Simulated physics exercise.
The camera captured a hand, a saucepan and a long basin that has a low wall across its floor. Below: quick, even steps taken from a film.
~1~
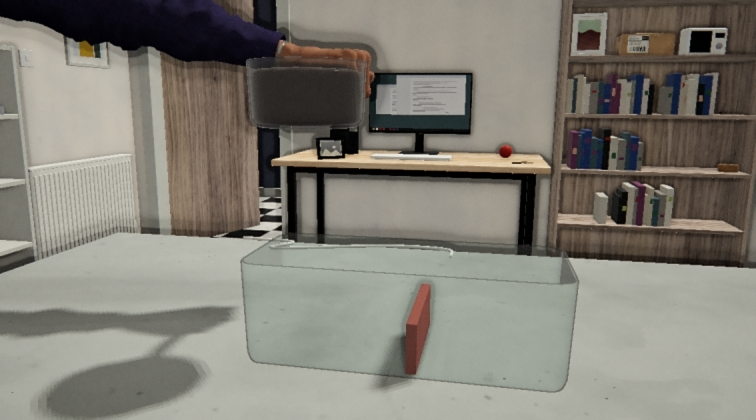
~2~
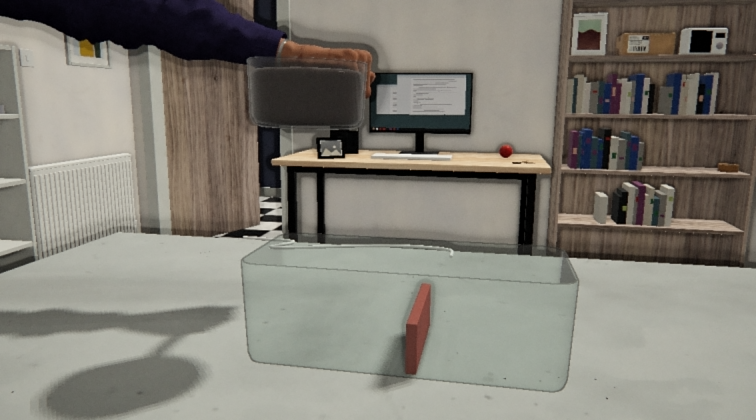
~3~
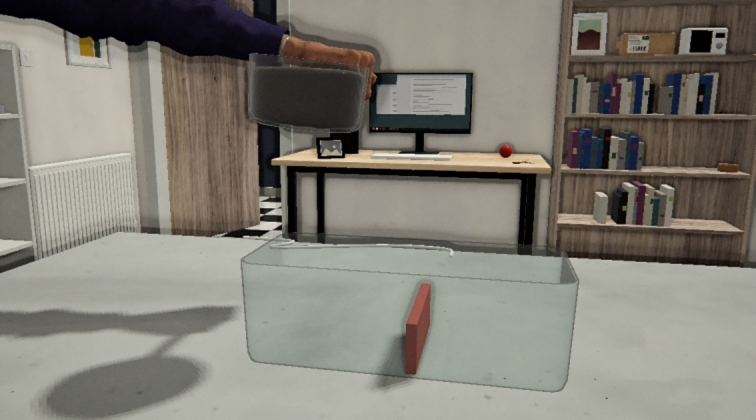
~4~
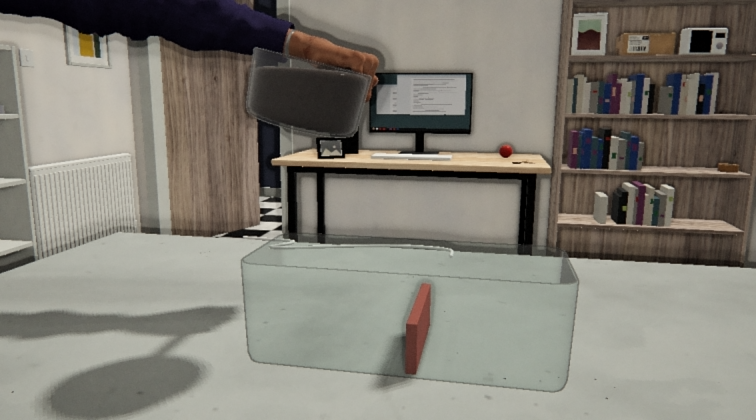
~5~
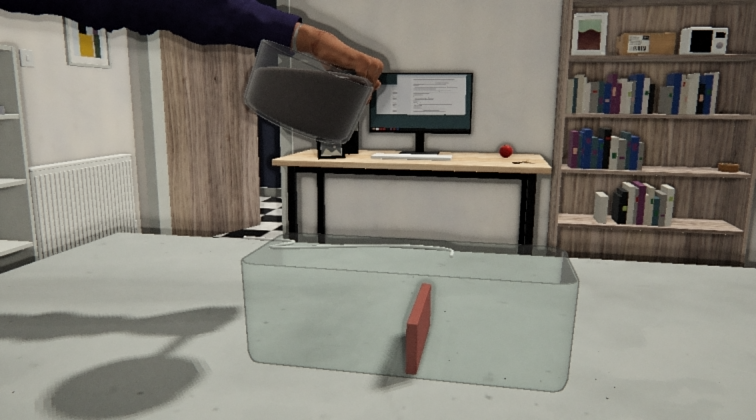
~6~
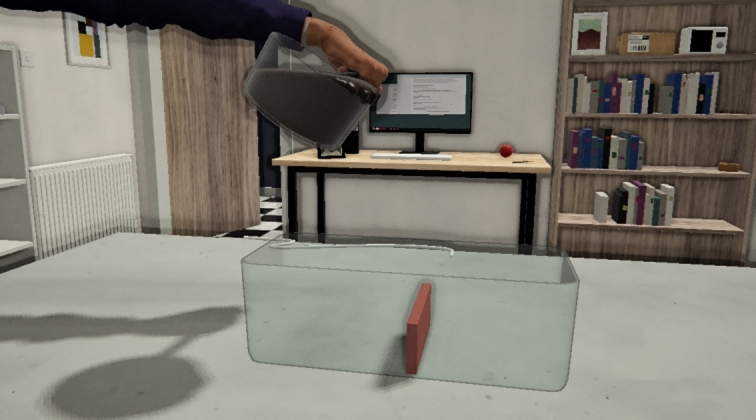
Pan of dark liquid starting level, then tilting rightward in a hand above a clear basin with a low red wall.
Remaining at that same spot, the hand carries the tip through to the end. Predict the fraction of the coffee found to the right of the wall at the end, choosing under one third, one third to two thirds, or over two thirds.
I reckon what ends right of the wall lands in the middle band of a third to two thirds.
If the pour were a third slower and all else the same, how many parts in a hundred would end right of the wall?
Around 60 percent ends up there.
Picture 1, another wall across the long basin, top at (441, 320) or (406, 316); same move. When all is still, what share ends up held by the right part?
About 15 per cent, then about 65 per cent.
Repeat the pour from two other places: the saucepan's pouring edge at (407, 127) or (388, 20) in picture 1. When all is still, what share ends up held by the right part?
The first start yields 80 per cent, the second 85 per cent.
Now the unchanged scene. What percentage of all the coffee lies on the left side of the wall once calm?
That works out to roughly 55 percent.
A moment on, the saucepan is tipped on its side and 24 per cent is still to pour, 5 is left of the wall and 15 right of it.
Next, the saucepan is tipped right over and 5 per cent is still to pour, 42 is left of the wall and 44 right of it.
Then the saucepan is tipped right over and 0 per cent is still to pour, 52 is left of the wall and 42 right of it.
Later the saucepan is tipped right over and 0 per cent is still to pour, 55 is left of the wall and 43 right of it.
In the end 55 per cent lies left of the wall, 43 right of it and 2 outside.
